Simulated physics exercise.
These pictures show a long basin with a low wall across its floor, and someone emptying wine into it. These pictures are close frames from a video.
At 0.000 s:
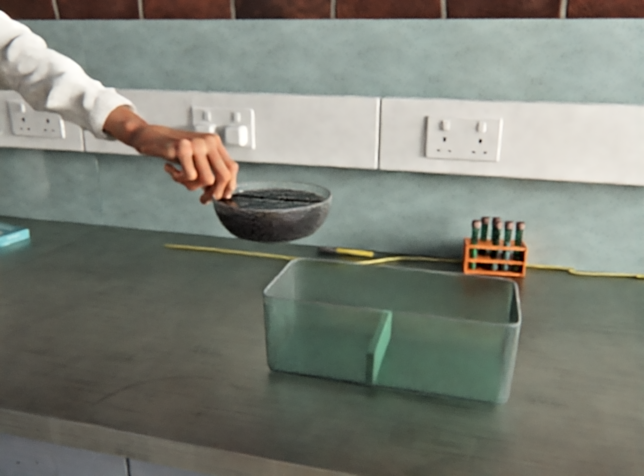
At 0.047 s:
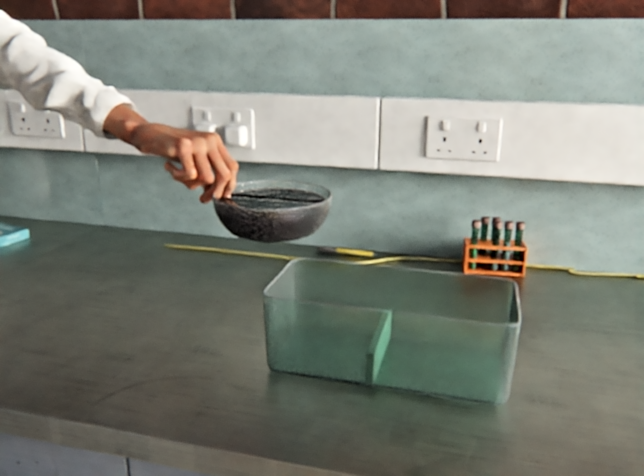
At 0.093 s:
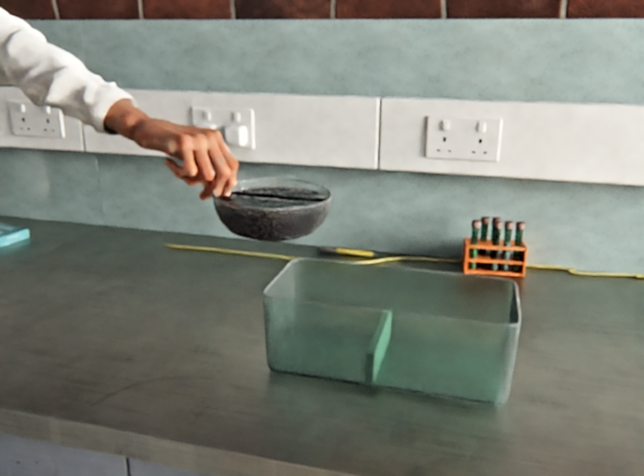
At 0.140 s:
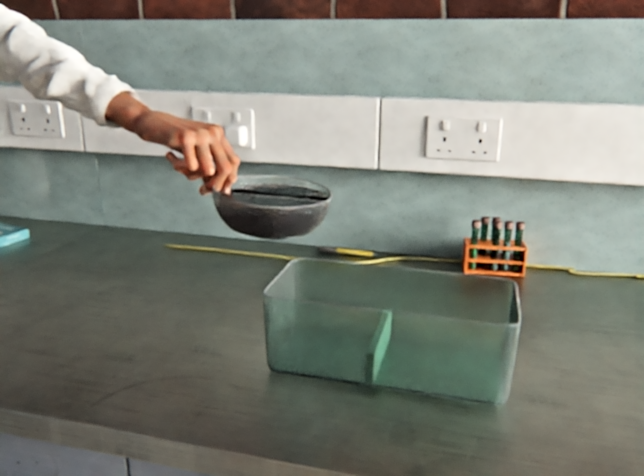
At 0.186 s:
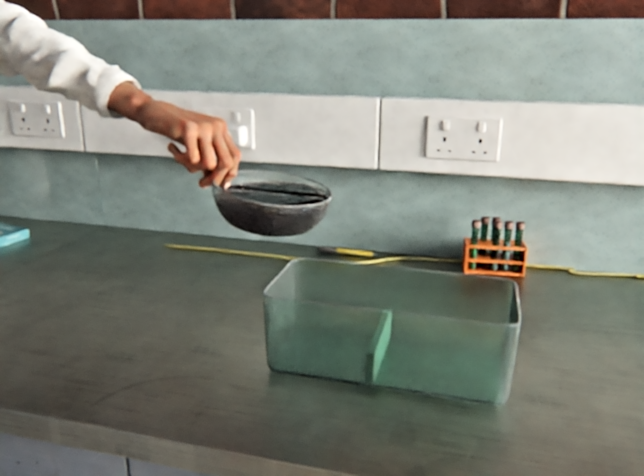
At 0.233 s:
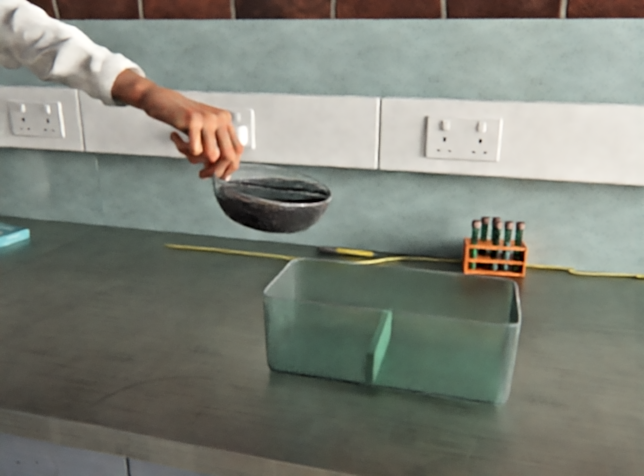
A hand in a white sleeve reaches in from the left, holding a dark, speckled bowl of wine above a grey counter, seen from the front and slightly above. Below the bowl sits a long, clear greenish basin with a low green wall across its floor, and an orange rack of tubes stands behind to the right. The hand gradually tilts the bowl slightly rightward, while the basin and camera stay still.
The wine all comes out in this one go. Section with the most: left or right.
The bigger share just pools up in the right section, I think.
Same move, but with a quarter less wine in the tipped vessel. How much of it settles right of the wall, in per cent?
Some 85 per cent.
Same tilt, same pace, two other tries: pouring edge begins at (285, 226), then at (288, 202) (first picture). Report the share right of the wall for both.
It comes to 5 % the first time and 15 % the second.
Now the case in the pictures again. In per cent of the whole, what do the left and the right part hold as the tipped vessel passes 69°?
10 % left, 10 % right.
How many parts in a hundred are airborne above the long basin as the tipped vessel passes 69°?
About 50 per cent.
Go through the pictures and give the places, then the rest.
It leans 0°; its right rim is at (329, 200); the wine meets the walls at (223, 196) and (328, 204); the long basin's rim runs from (279, 276) to (518, 303); the wall's top is at (380, 330), in the first frame.
It leans 1°; its right rim is at (329, 200); the wine meets the walls at (222, 195) and (329, 204), in the second frame.
It leans 2°; its right rim is at (329, 200); the wine meets the walls at (222, 194) and (328, 203), in the third frame.
It leans 4°; its right rim is at (329, 200); the wine meets the walls at (223, 191) and (329, 201), in the fourth frame.
It leans 8°; its right rim is at (329, 200); the wine meets the walls at (223, 188) and (329, 198), in the fifth frame.
It leans 12°; its right rim is at (329, 200); the wine meets the walls at (223, 183) and (329, 195), in the sixth frame.
After 0.64 s the tilt is 69° and 32 per cent is still to pour, 8 is left of the wall and 11 right of it.
After 0.94 s the tilt is 104° and 0 per cent is still to pour, 12 is left of the wall and 82 right of it.
After 1.25 s the tilt is 109° and 0 per cent is still to pour, 15 is left of the wall and 85 right of it.
After 1.59 s the tilt is 109° and 0 per cent is still to pour, 15 is left of the wall and 85 right of it.
In the end 15 per cent lies left of the wall, 85 right of it and 1 outside.
